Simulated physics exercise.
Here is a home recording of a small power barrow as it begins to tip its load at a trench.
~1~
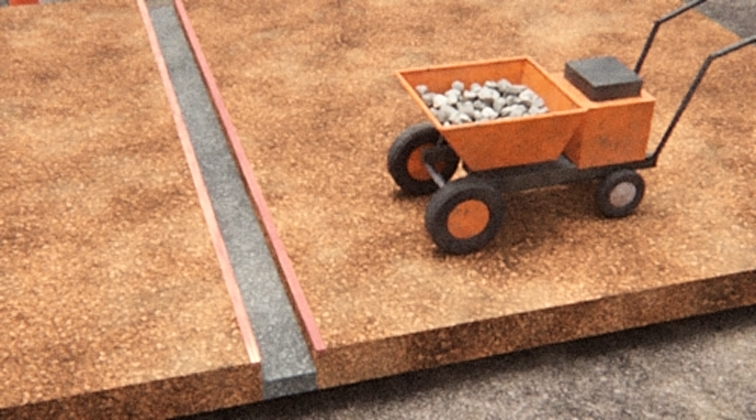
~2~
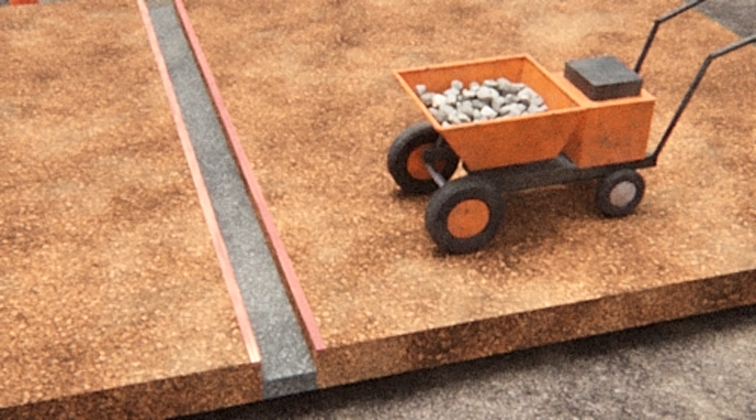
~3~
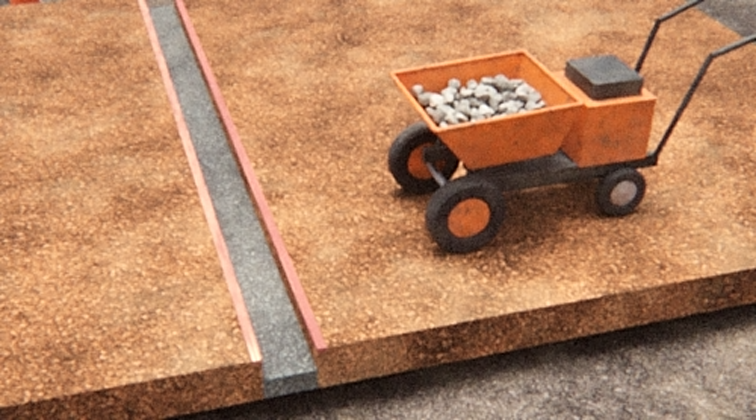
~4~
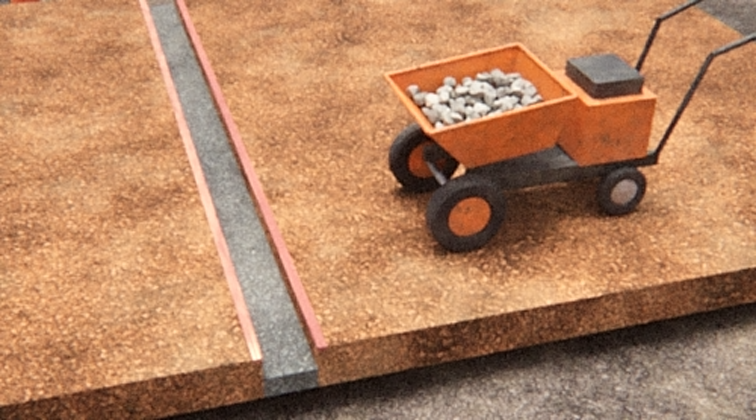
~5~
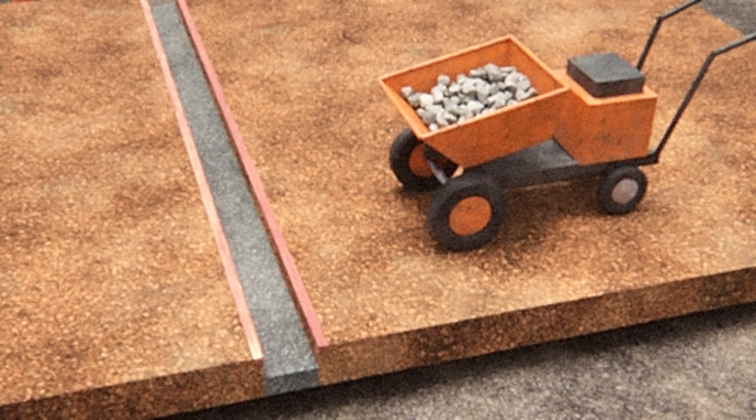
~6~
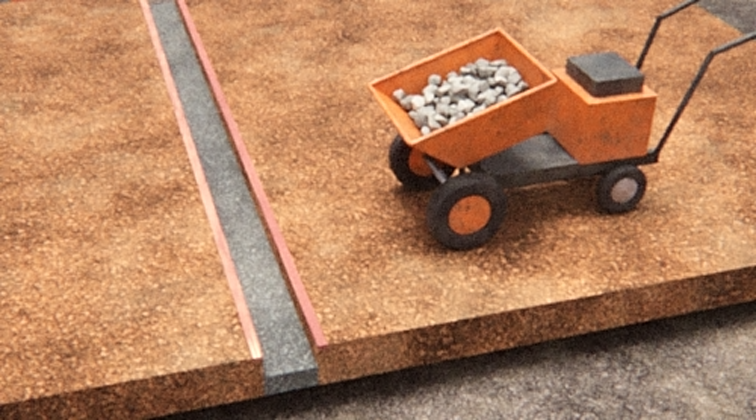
At first, a small orange power barrow stands still on brown ground, its level skip full of grey broken stones, to the right of a narrow trench edged with pinkish strips. Then the skip tilts slowly forward to the left, its lip lowering while the wheels stay in place.
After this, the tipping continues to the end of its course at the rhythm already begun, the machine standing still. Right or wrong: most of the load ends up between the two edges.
Wrong.
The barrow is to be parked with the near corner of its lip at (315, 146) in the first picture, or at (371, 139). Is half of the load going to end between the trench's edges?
Place one, the lesser portion; place two, the greater portion.
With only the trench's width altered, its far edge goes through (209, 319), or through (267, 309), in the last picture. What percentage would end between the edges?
For the first it's 20 per cent, for the second 20 per cent.
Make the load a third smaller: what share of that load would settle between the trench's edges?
About 10 %.
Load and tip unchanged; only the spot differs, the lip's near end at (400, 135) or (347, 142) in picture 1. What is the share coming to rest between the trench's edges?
60 per cent, then 70 per cent.
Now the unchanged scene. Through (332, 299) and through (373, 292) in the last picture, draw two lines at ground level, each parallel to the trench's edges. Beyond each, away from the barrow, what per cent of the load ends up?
Estimate, first then second: 40 %, 80 %.
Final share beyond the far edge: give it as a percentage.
That share comes out near 0 in a hundred.
Just after the last frame, skip tipped steeply; every one in the skip.
A moment on, skip tipped right over; the larger part in the skip; about a tenth short of the trench; just a few falling.
Further on, skip tipped right over; roughly a quarter in the skip; roughly two thirds short of the trench; roughly a quarter in or heaped over the trench.
When it is over, skip tipped right over; about a tenth in the skip; roughly two thirds short of the trench; roughly a quarter in or heaped over the trench; not one beyond it.
